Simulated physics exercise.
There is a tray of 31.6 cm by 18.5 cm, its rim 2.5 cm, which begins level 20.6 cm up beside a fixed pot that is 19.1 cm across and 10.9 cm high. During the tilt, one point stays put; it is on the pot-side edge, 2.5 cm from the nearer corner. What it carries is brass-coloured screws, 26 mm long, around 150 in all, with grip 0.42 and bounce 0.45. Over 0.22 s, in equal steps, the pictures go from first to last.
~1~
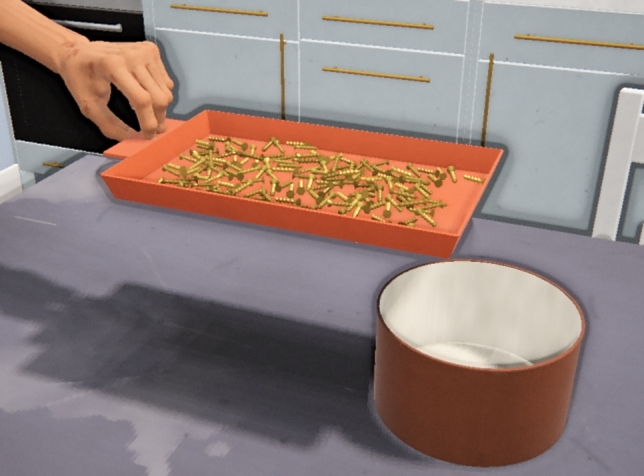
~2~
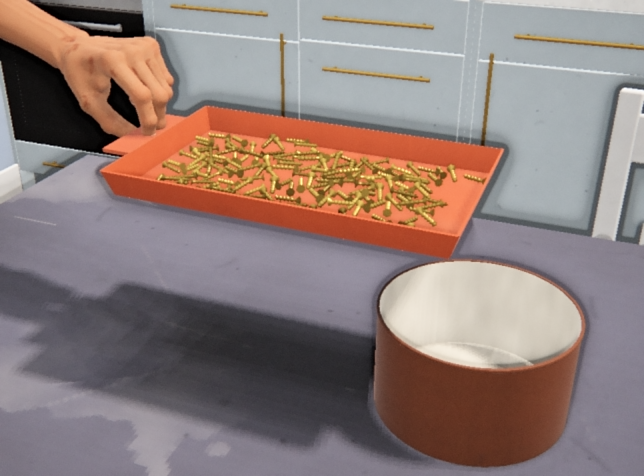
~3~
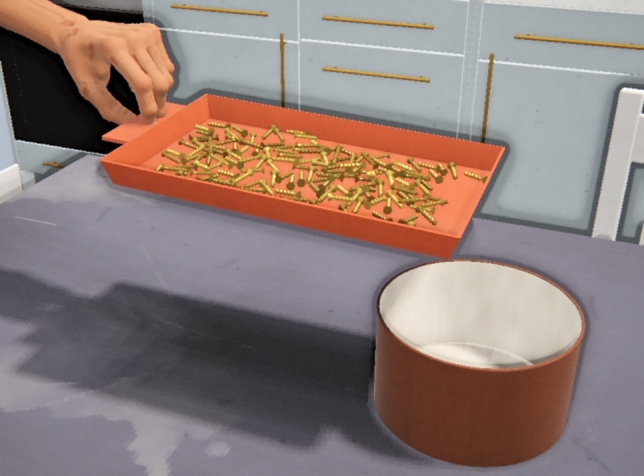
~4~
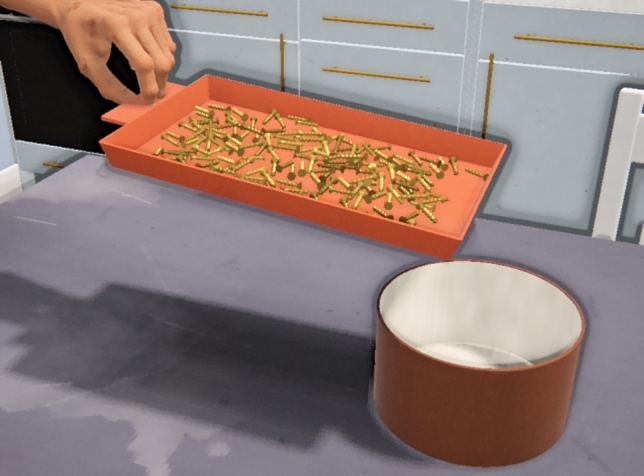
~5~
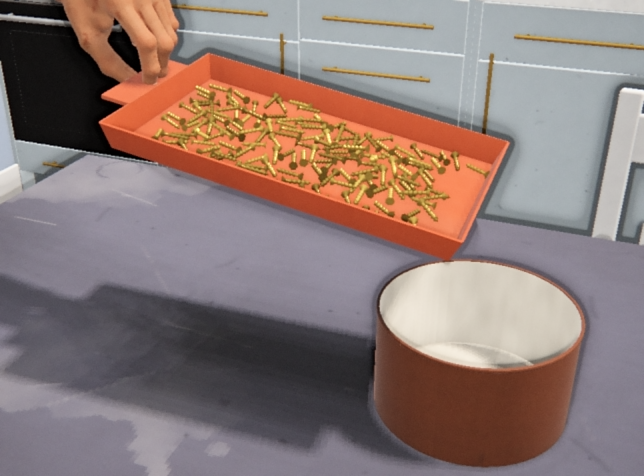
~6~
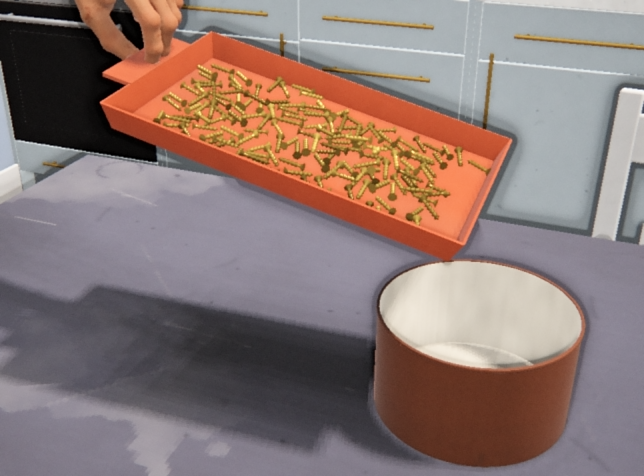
Above a grey table, a hand gradually tilts an orange tray of brass-coloured screws rightward.
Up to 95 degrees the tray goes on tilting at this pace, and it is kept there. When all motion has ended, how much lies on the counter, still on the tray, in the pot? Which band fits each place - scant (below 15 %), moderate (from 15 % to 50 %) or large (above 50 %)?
Counter - large; left on the tray - scant; pot - moderate.
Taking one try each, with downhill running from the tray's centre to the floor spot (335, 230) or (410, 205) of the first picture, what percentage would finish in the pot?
The share comes to roughly 0 in a hundred, then roughly 85 in a hundred.
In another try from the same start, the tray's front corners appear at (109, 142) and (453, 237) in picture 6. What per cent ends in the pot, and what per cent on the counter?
That works out as pot 0 and counter 100.
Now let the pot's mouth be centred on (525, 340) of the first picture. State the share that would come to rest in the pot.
The share would be some 90 per cent.
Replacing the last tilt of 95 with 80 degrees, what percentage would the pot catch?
About 45 in a hundred would end up in the pot.
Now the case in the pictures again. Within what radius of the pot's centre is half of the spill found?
I'd say close to 16 centimetres.
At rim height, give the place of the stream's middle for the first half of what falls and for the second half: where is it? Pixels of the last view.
Roughly (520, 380) to start, and after that (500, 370).
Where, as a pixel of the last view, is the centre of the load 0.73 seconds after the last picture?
Close to pixel (505, 286).
Then, 0.44 s after the last picture, tilt 53 degrees; the tray holds 100 %, the pot 0 %.
Then, 0.73 s after the last picture, tilt 79 degrees; the tray holds 45 %, the pot 5 %.
Then, 1.12 s after the last picture, tilt 95 degrees; the tray holds 0 %, the pot 35 %.
In the end, counter 65 %, tray 0 %, pot 35 %.
